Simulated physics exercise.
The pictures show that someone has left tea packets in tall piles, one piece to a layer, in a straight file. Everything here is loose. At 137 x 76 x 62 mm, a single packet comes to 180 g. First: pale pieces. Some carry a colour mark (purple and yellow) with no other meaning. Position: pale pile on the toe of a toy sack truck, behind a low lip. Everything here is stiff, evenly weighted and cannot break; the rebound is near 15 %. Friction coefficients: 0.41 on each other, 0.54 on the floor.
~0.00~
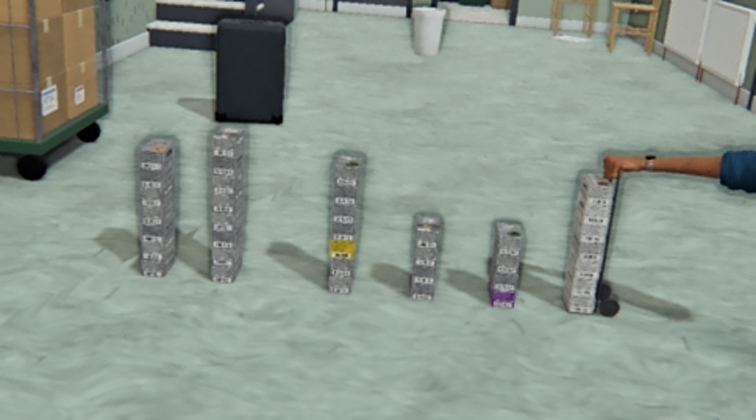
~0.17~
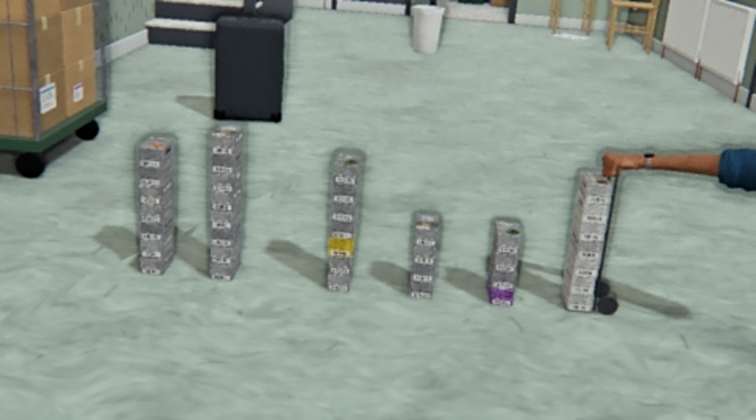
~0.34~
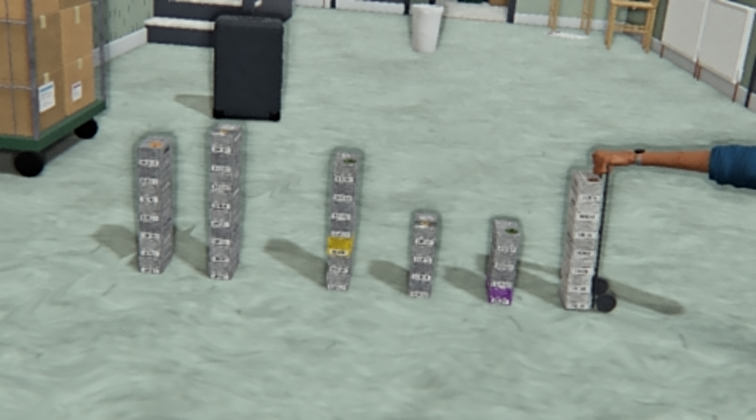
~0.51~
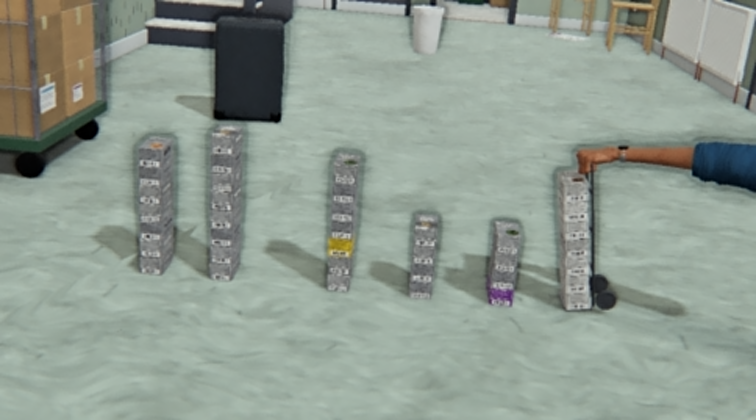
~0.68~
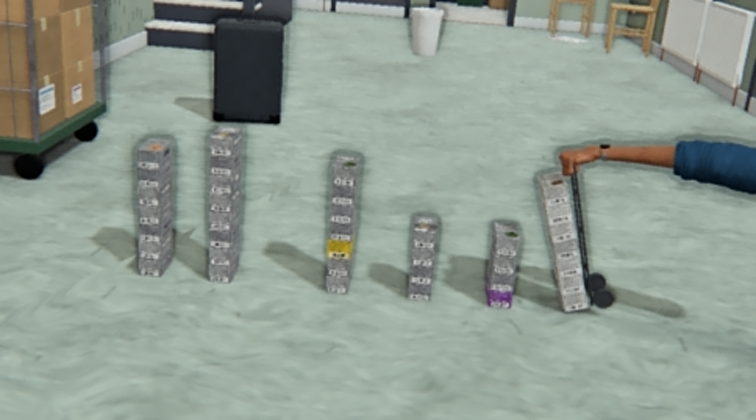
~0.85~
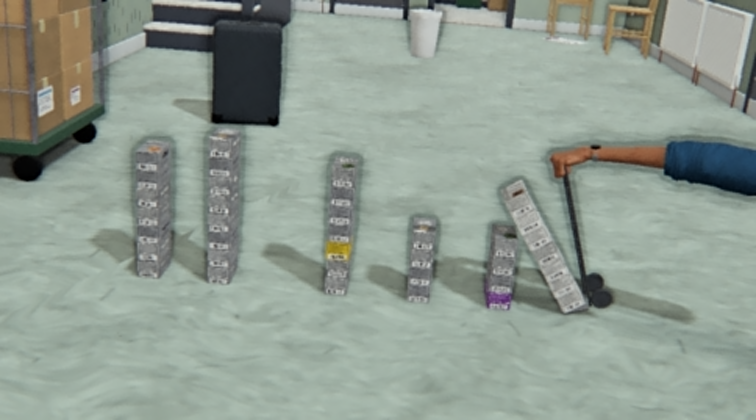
The video shows a row of stacked small packets on a pale green floor as a hand tilts a small wheeled truck leftward, and the tall pale stack on it leans left, increasingly separating from the truck's upright frame.
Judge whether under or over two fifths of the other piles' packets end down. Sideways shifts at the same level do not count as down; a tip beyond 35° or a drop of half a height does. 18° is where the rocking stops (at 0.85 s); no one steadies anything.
Under.
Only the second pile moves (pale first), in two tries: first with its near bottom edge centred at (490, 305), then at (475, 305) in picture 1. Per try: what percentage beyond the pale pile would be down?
Near 20 per cent the first time, near 20 per cent the second.
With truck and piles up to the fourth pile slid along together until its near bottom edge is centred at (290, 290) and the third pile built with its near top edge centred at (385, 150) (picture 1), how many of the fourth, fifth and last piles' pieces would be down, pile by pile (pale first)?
The tally would be fourth 7, then fifth 8, then last 6.
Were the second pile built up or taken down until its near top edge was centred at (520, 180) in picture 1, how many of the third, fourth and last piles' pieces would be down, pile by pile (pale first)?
Pile by pile that makes third 4, fourth 6, last 0.
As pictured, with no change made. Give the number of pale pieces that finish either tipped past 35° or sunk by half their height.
That happens to 7 of them.
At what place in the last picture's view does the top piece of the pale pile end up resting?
(456, 289).
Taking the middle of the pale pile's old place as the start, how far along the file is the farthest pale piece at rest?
I'd put it at close to 46 cm.
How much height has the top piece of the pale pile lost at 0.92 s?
Some 8 centimetres.
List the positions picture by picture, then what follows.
In the first frame (each place is the centre of the face we see best), truck frame (615, 201) 0° forward; purple packet (504, 299); yellow packet (342, 250); the others all in place.
In the second frame, truck frame (613, 199) 0° forward; yellow packet (340, 248).
In the third frame, truck frame (605, 197) 3° forward, top of the pale pile leaning 3°; yellow packet (339, 247); the others all in place.
In the fourth frame, truck frame (593, 195) 9° forward, top of the pale pile leaning 10°; yellow packet (340, 248); the others all in place.
In the fifth frame, truck frame (578, 196) 15° forward, top of the pale pile leaning 17°; yellow packet (339, 250); the others all in place.
In the sixth frame, truck frame (571, 197) 18° forward, top of the pale pile leaning 33°; yellow packet (338, 252); purple packet (499, 301); the others all in place.
By 0.92 s, 7 of the pale pile down; none of the 30 other packets down, 2 disturbed.
By 1.08 s, 7 of the pale pile down; none of the 30 other packets down, 6 disturbed; purple packet tilted 8°.
By 1.24 s, 7 of the pale pile down; 2 of the 30 other packets down; purple packet tilted 21°.
By 1.50 s, 7 of the pale pile down; 4 of the 30 other packets down.
When it is over (2.1 s), 7 of the pale pile down; 4 of the 30 other packets down; purple packet unmoved; yellow packet unmoved. That is 13 per cent. In pixels of the last frame, middles, purple packet near (496, 292), yellow packet near (338, 244).
